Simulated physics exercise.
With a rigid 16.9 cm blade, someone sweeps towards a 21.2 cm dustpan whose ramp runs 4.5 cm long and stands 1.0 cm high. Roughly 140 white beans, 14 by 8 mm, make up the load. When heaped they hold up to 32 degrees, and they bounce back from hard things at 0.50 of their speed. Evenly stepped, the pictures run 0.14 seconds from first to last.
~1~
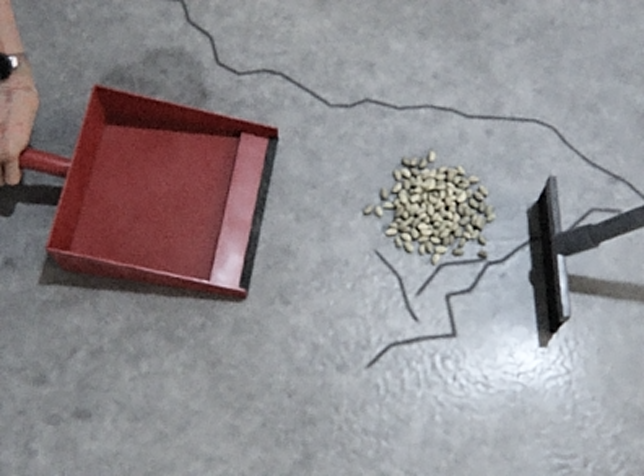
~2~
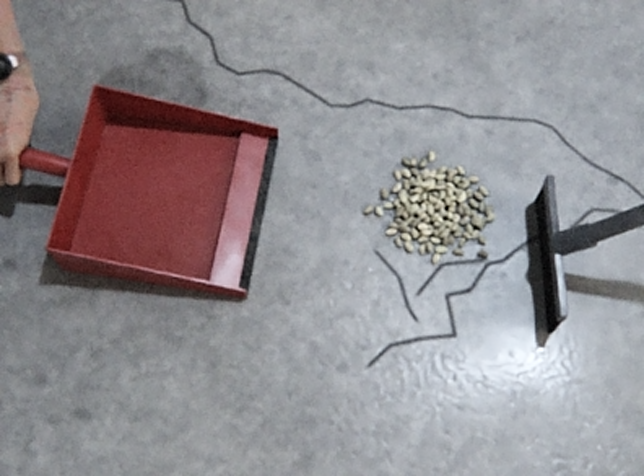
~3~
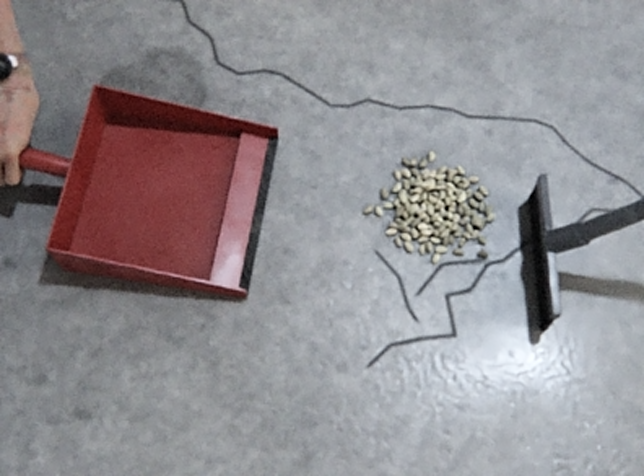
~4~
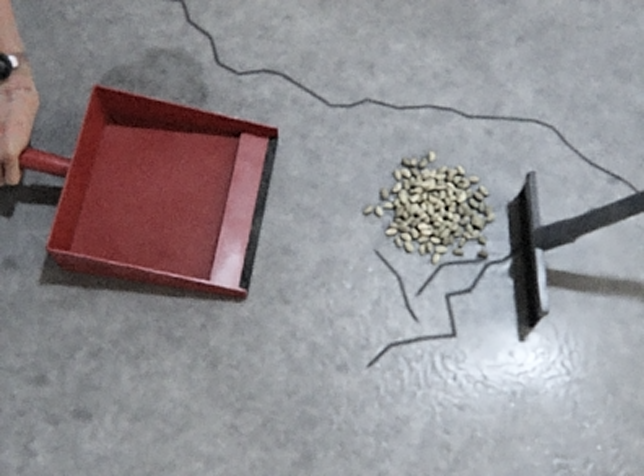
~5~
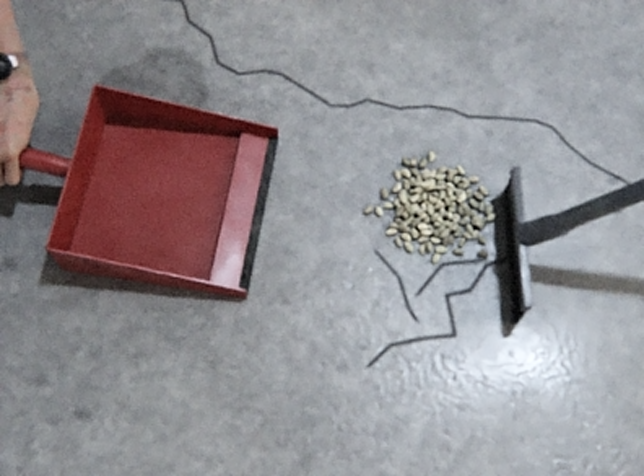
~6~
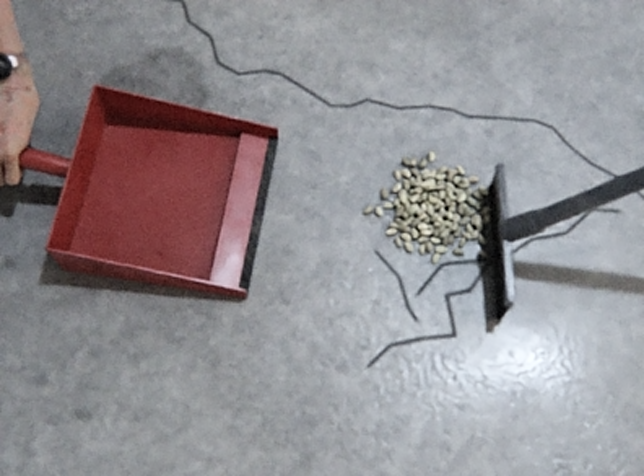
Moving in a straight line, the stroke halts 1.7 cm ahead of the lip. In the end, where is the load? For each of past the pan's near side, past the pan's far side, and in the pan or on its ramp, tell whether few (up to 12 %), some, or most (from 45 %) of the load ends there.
Near side: Few, far side: Some, pan: Some.
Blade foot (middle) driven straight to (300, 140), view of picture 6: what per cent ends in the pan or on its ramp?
Close to 10 in a hundred.
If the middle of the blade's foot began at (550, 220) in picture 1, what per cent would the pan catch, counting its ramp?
Something close to 20 percent.
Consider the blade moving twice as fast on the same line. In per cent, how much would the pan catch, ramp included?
I'd guess it lands at about 55 per cent.
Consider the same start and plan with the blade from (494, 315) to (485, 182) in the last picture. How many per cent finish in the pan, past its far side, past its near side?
That ends as pan 30, far 5, and near 5.
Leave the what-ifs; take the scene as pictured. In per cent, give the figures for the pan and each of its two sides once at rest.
In per cent - near side 5, far side 20, pan 25.
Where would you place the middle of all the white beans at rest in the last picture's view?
Somewhere around (273, 181) in the final frame.
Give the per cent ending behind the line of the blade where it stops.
I'd say close to 15 per cent.
Then, 0.20 s after the last picture, middle of the blade 15 cm from the lip; 0 % over the lip, far side 15 %, near side 0 %.
Then, 0.33 s after the last picture, middle of the blade 7 cm from the lip; 0 % over the lip, far side 20 %, near side 0 %.
Then, 0.59 s after the last picture, middle of the blade 3 cm from the lip; 25 % over the lip, far side 20 %, near side 5 %.
In the end, near side 5 %, far side 20 %, pan 25 %, in front of the lip or behind the blade 50 %.
